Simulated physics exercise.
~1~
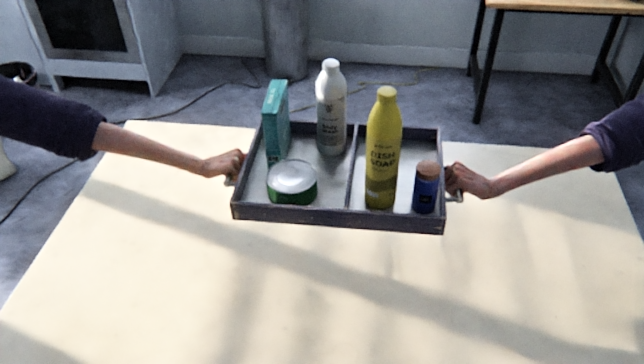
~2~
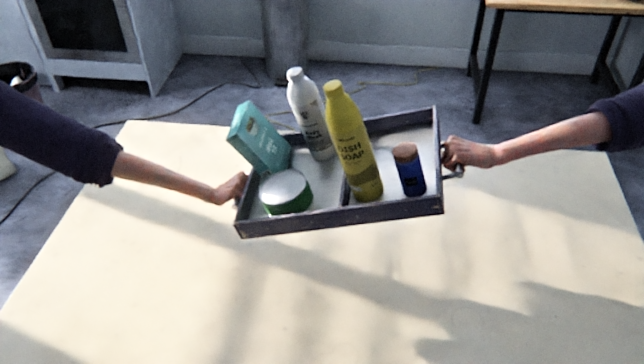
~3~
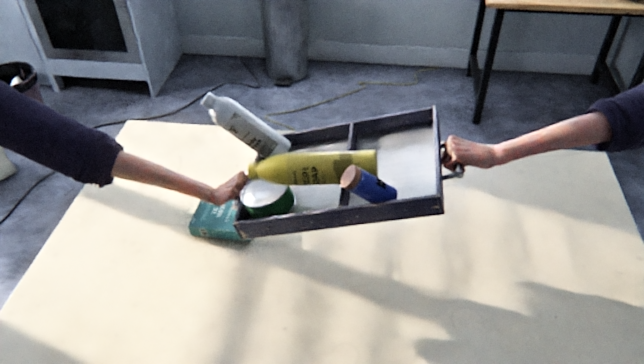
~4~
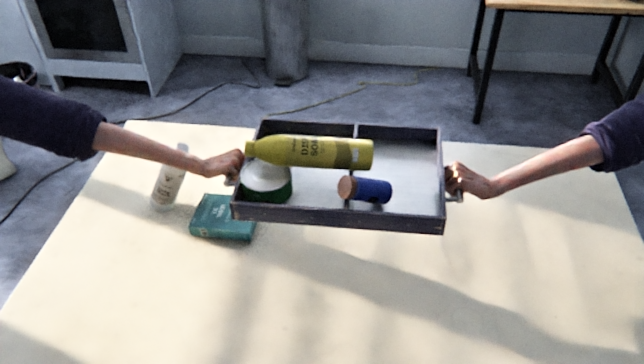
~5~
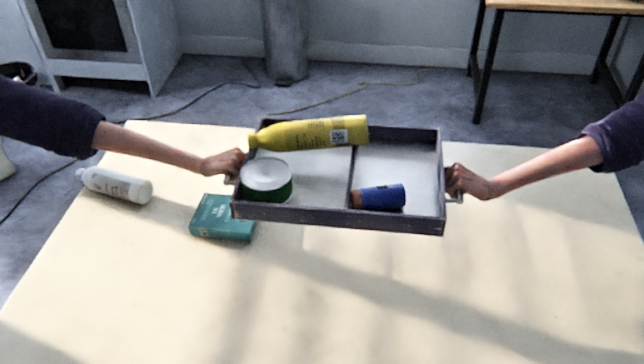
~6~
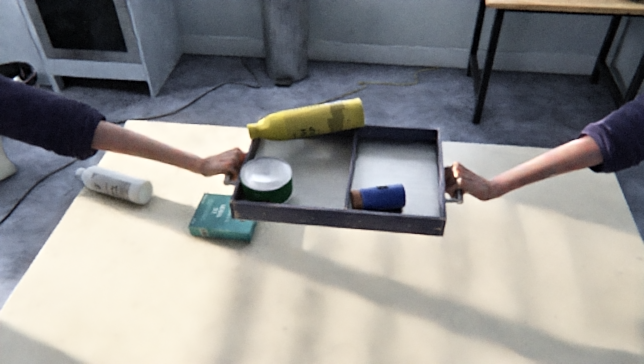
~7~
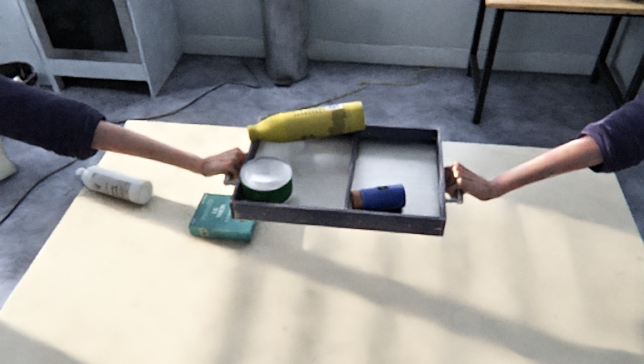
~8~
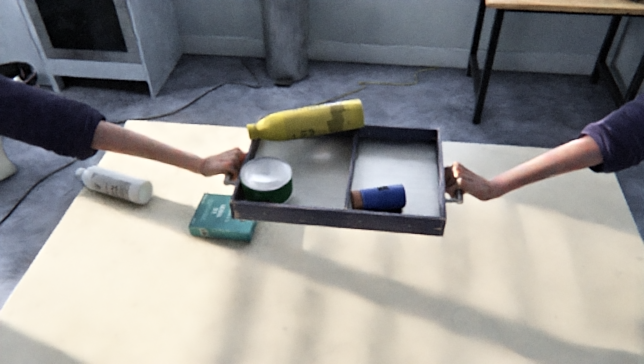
In the video, two hands tip a tray of five items down to the left and level it again; the turquoise packet and white bottle fall onto the table, while the yellow bottle and blue shaker topple but stay aboard beside the upright green tub.
